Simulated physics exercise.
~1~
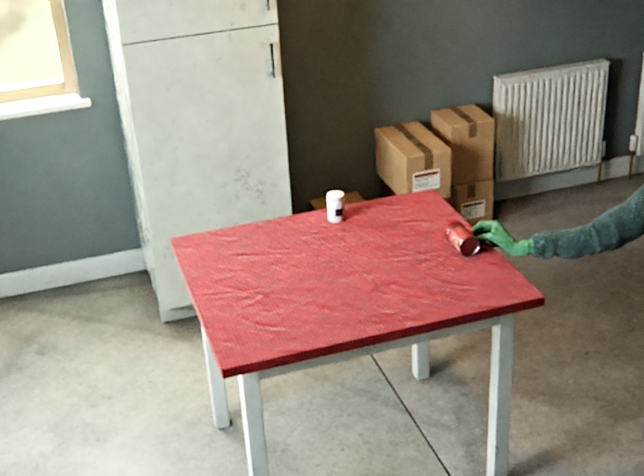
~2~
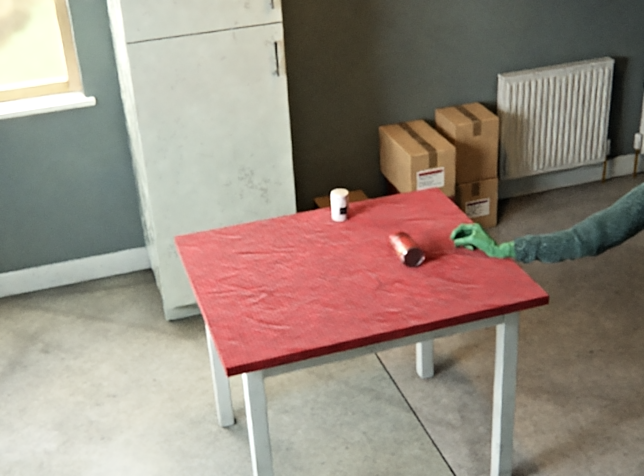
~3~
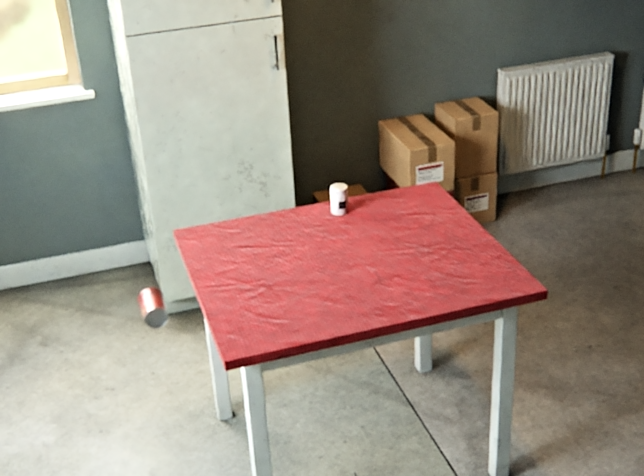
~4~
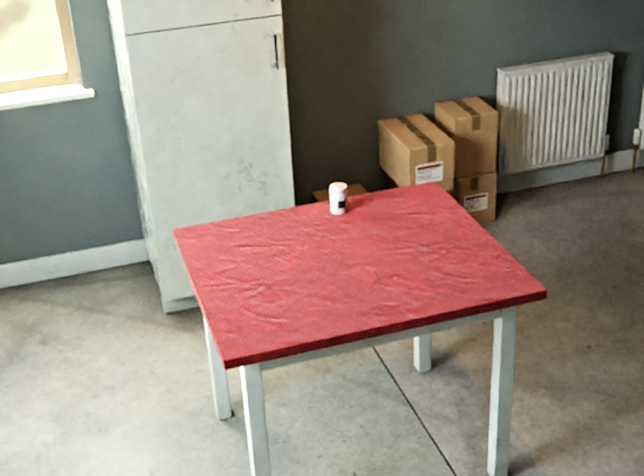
A red tin lying on its side rolled left across a red-topped table after a green-gloved hand let go and drew back, then went over the edge and dropped out of sight, while a small white jar stayed where it stood.
